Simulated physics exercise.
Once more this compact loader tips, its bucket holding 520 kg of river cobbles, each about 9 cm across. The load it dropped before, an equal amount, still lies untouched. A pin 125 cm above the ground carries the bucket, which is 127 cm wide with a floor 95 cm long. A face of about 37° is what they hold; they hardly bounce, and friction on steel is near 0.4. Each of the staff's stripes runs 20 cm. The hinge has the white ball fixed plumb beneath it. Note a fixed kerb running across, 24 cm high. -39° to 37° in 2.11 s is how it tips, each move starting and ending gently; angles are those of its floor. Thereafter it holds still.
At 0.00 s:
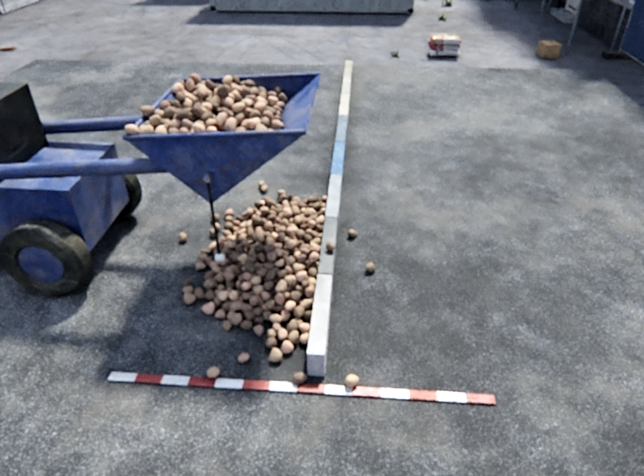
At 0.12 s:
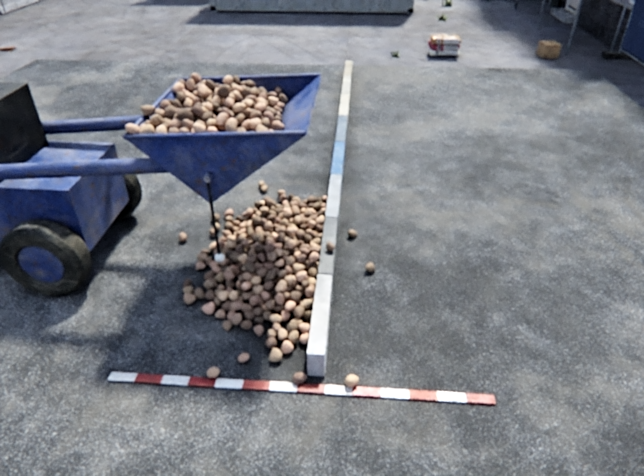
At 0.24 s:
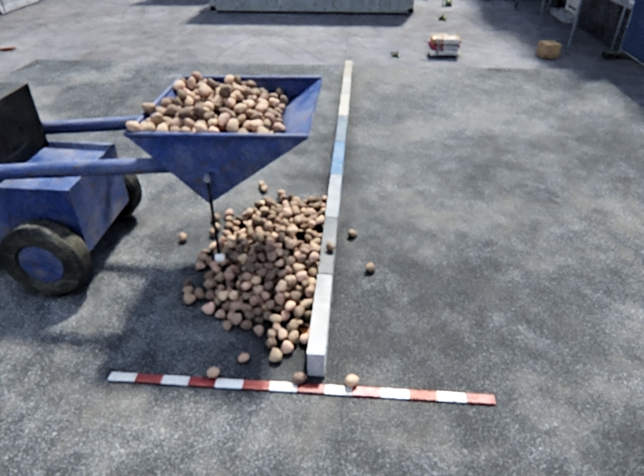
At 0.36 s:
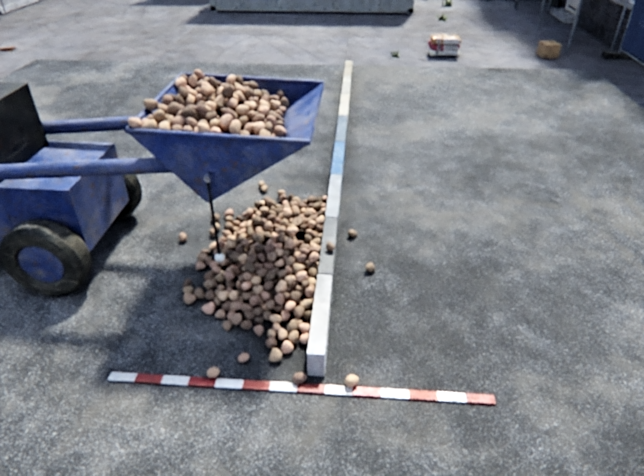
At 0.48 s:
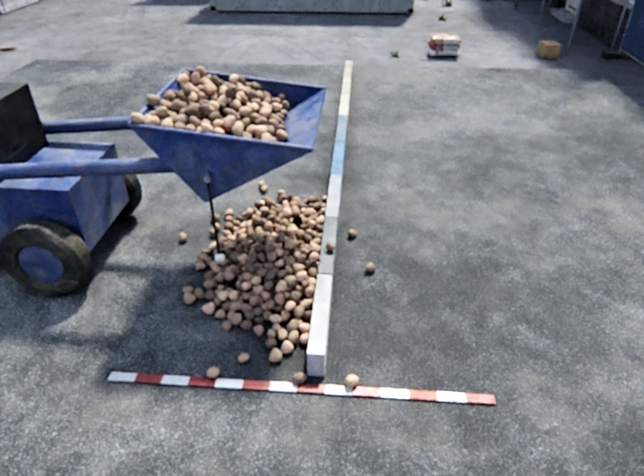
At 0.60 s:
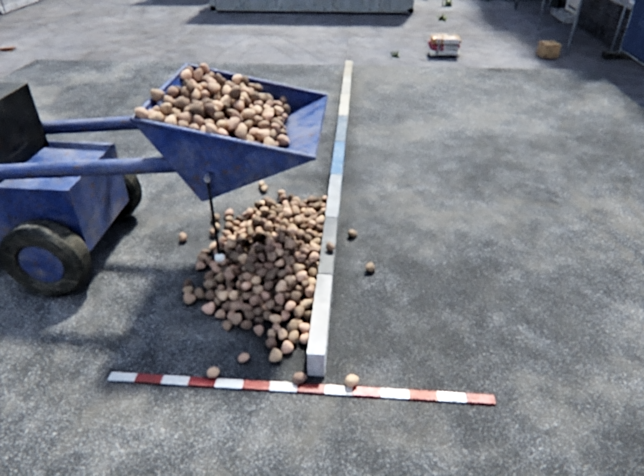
On a grey paved yard seen from slightly above, a few small objects lie in the background. A blue wheeled loader at the left holds a bucket of brownish rounded stones above a similar pile, which rests against a long pale kerb, with a red-and-white striped staff in front. The bucket tilts slightly, its right side rising as the stones shift a little inside, while the pile and camera stay still.
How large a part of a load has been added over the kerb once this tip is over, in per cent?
Around 71 per cent is added.
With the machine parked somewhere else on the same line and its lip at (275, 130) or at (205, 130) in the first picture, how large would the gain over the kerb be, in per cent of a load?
I'd expect near 40 per cent first and near 0 per cent next.
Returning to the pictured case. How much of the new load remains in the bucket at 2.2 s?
About 30 per cent is held.
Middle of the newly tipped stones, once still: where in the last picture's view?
Their centre ends up near (364, 256).
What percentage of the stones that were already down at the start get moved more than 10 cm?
About 0 %.
After 1.6 s the floor is at 25°; in per cent of one load, 97 in the bucket, 102 on this side of the kerb, 1 over the kerb; the foremost stones are at (337, 232).
After 2.2 s the floor is at 37°; in per cent of one load, 28 in the bucket, 137 on this side of the kerb, 35 over the kerb; the foremost stones are at (416, 262).
After 2.6 s the floor is at 37°; in per cent of one load, 3 in the bucket, 138 on this side of the kerb, 59 over the kerb; the foremost stones are at (469, 265).
After 5.3 s the floor is at 37°; in per cent of one load, 0 in the bucket, 128 on this side of the kerb, 72 over the kerb; the foremost stones are at (504, 231). Net gain over the kerb, 71.
